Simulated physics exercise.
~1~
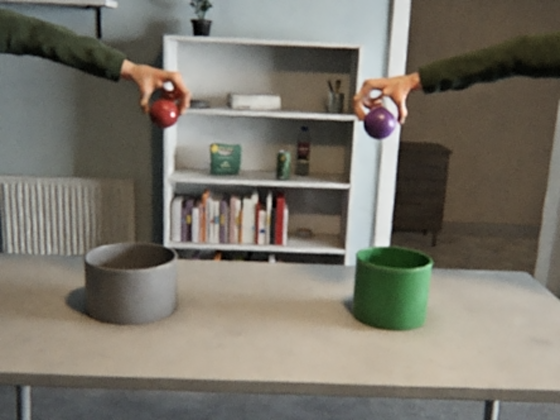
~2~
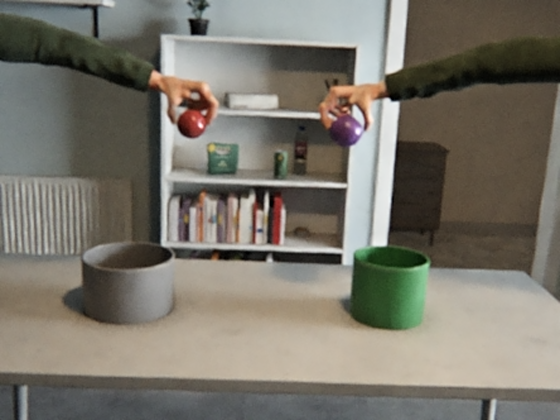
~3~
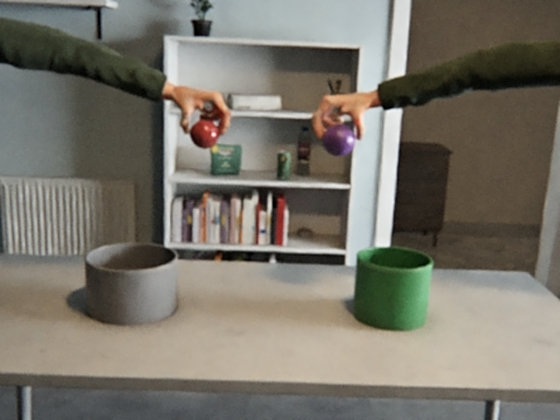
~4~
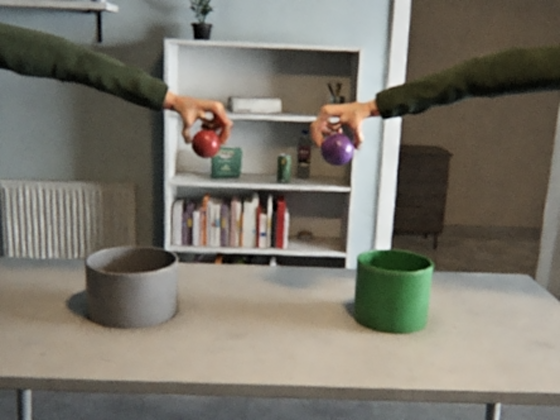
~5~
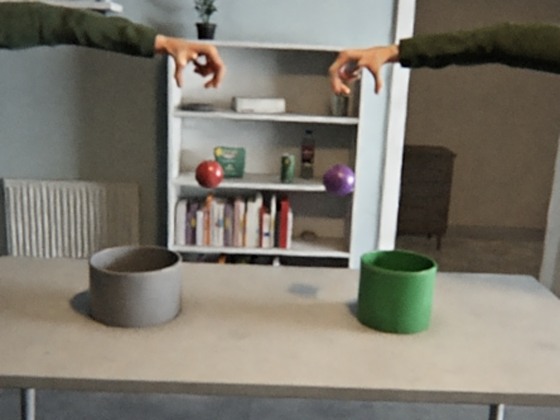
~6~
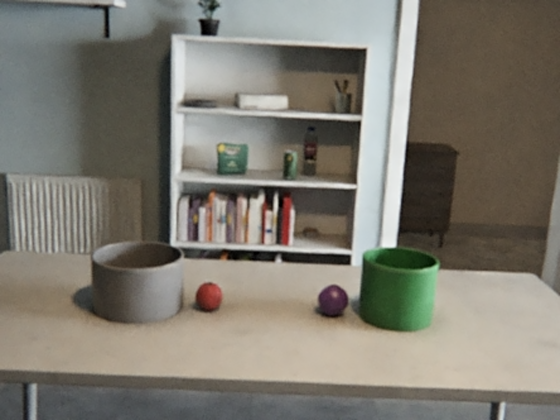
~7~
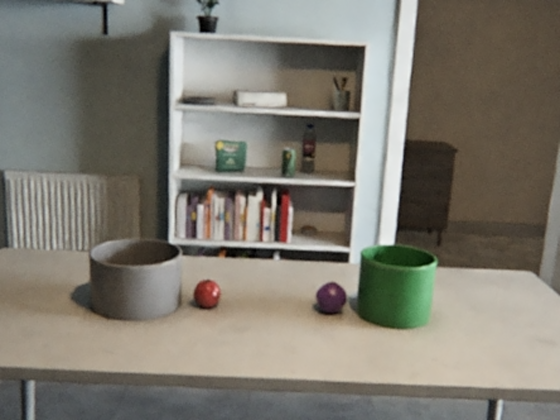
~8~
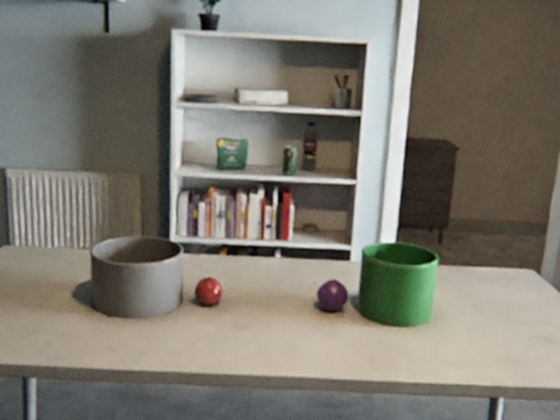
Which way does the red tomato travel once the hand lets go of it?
The red tomato moves down, ending on the table beside the gray bin.
